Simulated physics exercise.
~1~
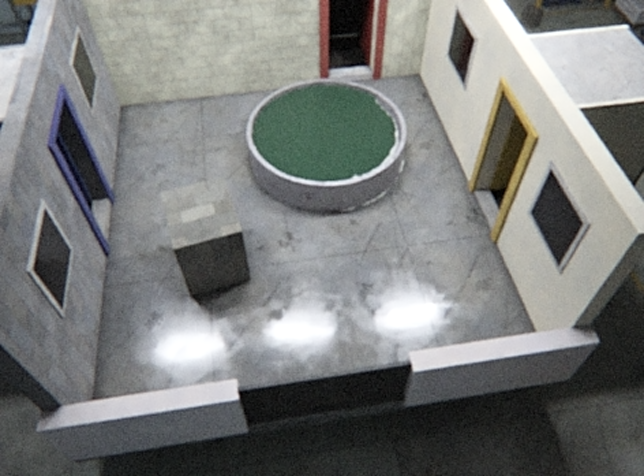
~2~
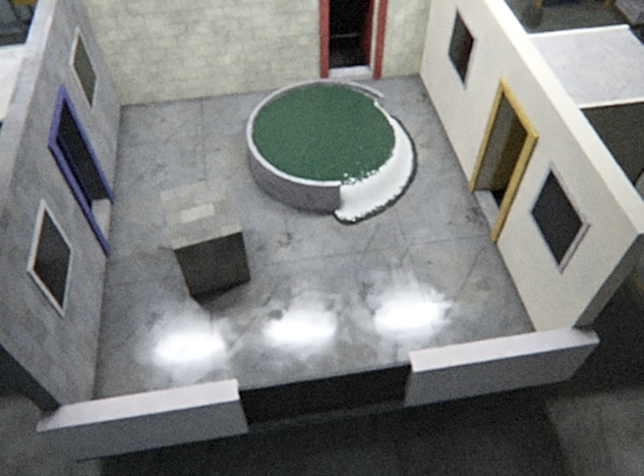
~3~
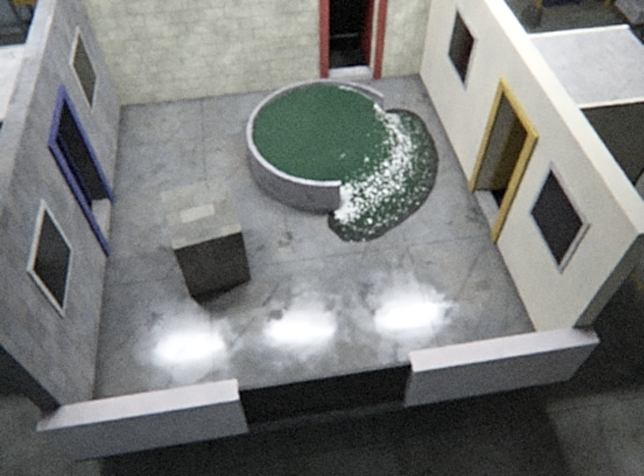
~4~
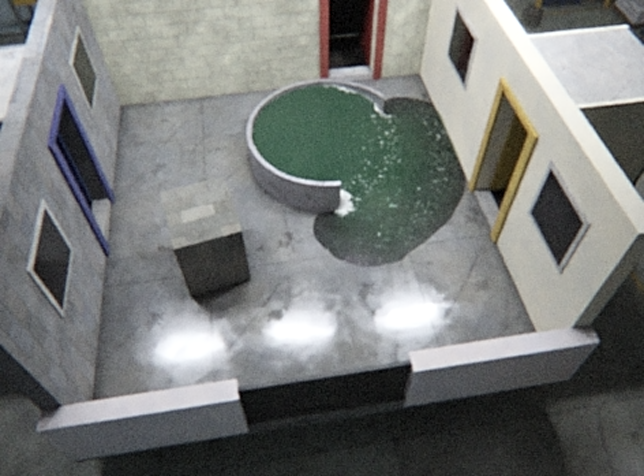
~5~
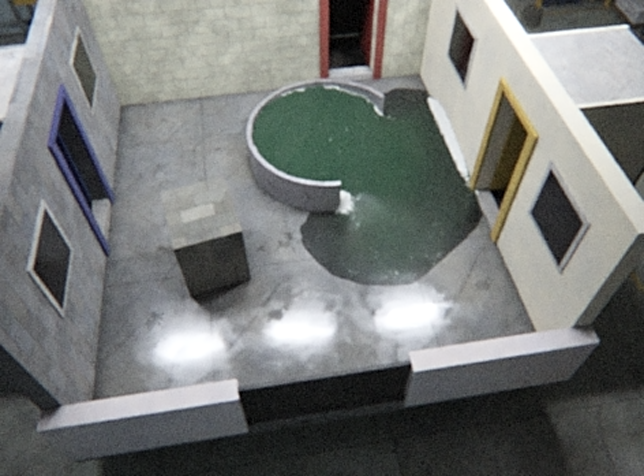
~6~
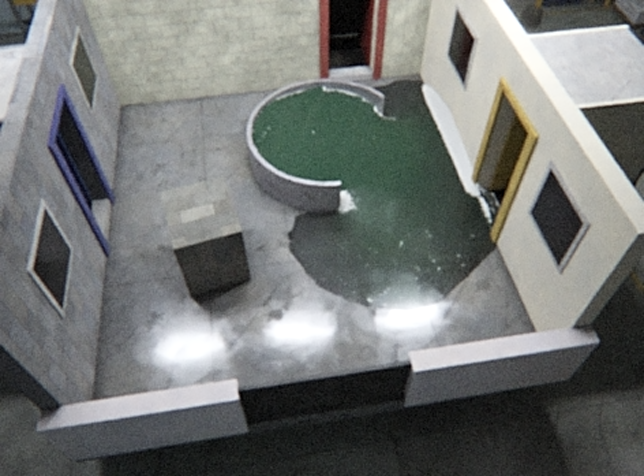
Green water burst out through a gap in the right side of a round pool, foaming white at first, then spread across the gray floor to the right-hand wall and the yellow-framed door.
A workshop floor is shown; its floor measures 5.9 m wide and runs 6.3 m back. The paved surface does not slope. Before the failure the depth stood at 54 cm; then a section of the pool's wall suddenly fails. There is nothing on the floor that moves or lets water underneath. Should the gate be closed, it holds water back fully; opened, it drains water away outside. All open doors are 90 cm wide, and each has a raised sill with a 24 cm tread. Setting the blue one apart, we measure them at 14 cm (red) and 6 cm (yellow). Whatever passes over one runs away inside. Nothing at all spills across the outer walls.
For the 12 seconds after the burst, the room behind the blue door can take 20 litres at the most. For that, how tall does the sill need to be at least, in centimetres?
About 7.5 centimetres.
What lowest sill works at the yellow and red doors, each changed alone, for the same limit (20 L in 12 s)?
About 22 cm at yellow and 7.0 cm at red.
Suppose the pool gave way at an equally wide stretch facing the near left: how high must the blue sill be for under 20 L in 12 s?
In that case you'd want it roughly 24 cm high.
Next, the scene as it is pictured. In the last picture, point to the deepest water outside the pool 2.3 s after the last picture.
About (540, 359).
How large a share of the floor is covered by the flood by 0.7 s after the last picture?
Roughly 35 percent of the floor.
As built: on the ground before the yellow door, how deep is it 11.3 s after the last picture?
It stands about 4.0 centimetres deep.
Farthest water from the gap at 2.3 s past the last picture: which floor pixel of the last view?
Around pixel (238, 407).
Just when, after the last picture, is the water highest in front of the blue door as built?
The depth peaks at about 11.0 seconds.
Then, 0.7 s after the last picture water covers 35 % of the floor, deepest (34 cm) near (452, 160); it has not reached the blue door.
Then, 2.3 s after the last picture water covers 45 % of the floor, deepest (36 cm) near (540, 359); it has not reached the blue door.
Then, 11.3 s after the last picture water covers 95 % of the floor, deepest (13 cm) near (245, 97); 10 cm at the blue door, 0 litres in over its 15 cm sill.
At the blue door as built, the water peaked near 10 cm, 10.9 s after the last picture.
Run again over the same 12 s with other heights there, 26 litres in over 7 cm, 15 litres over 8.5 cm. The limit of 20 litres is kept from about 7.5 cm up.
